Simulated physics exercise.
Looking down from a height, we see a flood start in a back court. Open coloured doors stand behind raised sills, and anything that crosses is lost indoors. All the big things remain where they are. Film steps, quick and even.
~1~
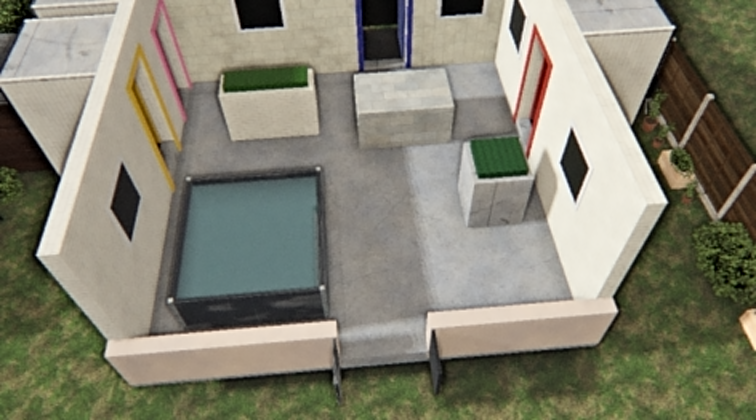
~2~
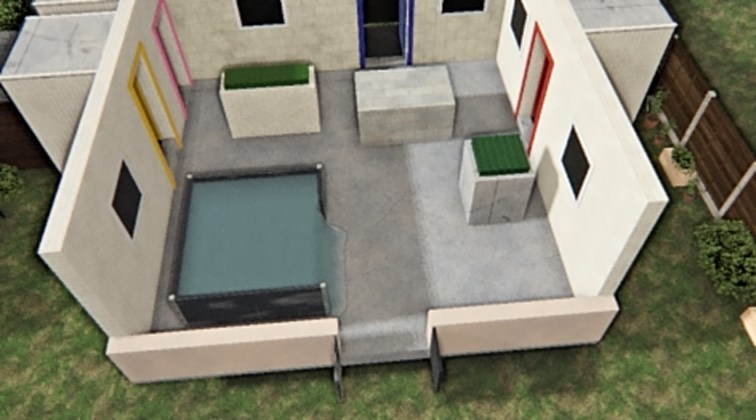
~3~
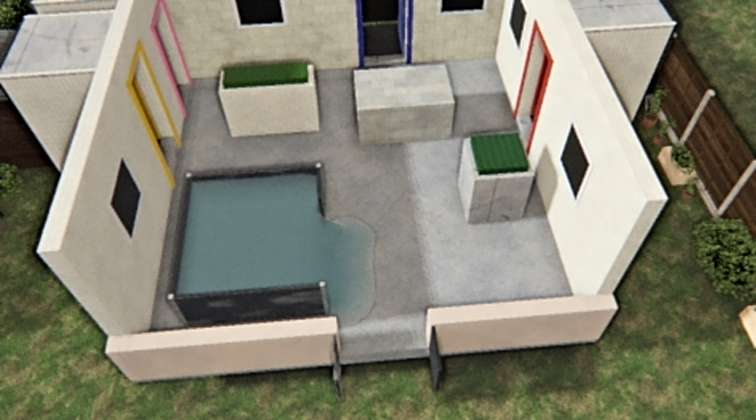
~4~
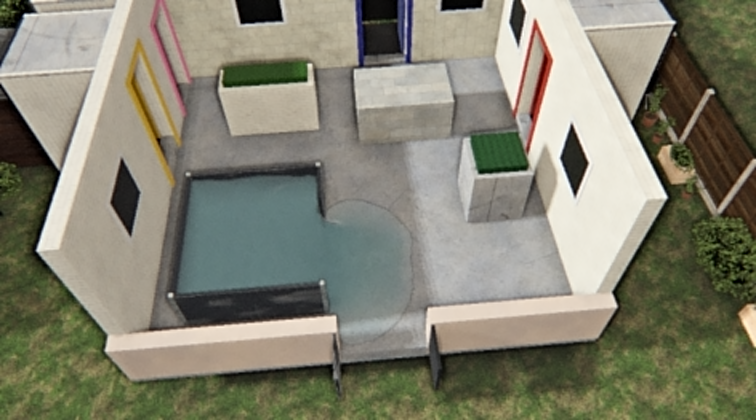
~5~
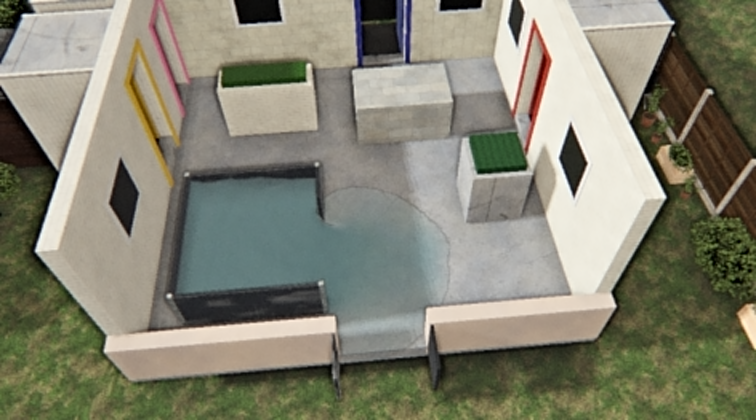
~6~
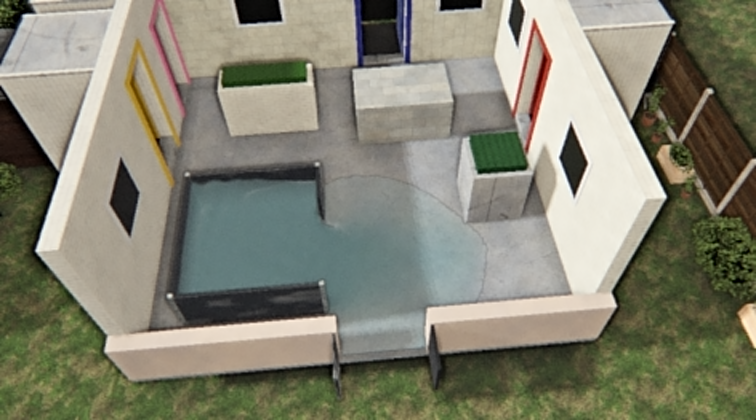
A walled grey yard with coloured doors held a dark-sided tank of still water, then its right side opened and water poured out, spreading rightward across the paving in a widening rounded sheet.
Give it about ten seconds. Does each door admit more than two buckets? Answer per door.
The pink door: It does; the red door: It does not; the yellow door: It does not; the blue door: It does not.
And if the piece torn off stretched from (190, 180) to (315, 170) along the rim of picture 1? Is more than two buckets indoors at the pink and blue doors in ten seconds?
Here's my take: Pink door surpasses the limit, and blue door surpasses the limit too.
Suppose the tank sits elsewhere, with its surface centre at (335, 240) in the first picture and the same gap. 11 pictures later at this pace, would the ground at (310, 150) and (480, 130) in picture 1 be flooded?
In that order: Untouched and submerged.
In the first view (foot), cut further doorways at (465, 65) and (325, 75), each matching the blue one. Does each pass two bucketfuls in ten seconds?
The first new door crosses the line, and the second stays below the line.
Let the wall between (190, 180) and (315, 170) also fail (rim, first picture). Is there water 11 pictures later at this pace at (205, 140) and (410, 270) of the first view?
Submerged, then unwetted.
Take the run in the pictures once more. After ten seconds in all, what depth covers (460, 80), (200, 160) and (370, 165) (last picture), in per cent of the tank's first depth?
In that order: 12, 12 and 10 per cent.
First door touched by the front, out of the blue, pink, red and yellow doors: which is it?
Call: The one in red.
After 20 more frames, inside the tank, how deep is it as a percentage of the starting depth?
Roughly 30 %.
A moment on, water covers 30 % of the floor; the pink door not reached, the red door not reached, the yellow door not reached, the blue door not reached.
Next, water covers 40 % of the floor; the pink door not reached, the red door wet at the sill, nothing in, the yellow door not reached, the blue door not reached.
Then, water covers 50 % of the floor; the pink door not reached, the red door wet at the sill, nothing in, the yellow door not reached, the blue door not reached.
Later, water covers 80 % of the floor; the pink door not reached, the red door wet at the sill, nothing in, the yellow door not reached, the blue door wet at the sill, nothing in.
In the end, water covers 95 % of the floor; the pink door over two buckets in, the red door wet at the sill, nothing in, the yellow door wet at the sill, nothing in, the blue door under two buckets in.
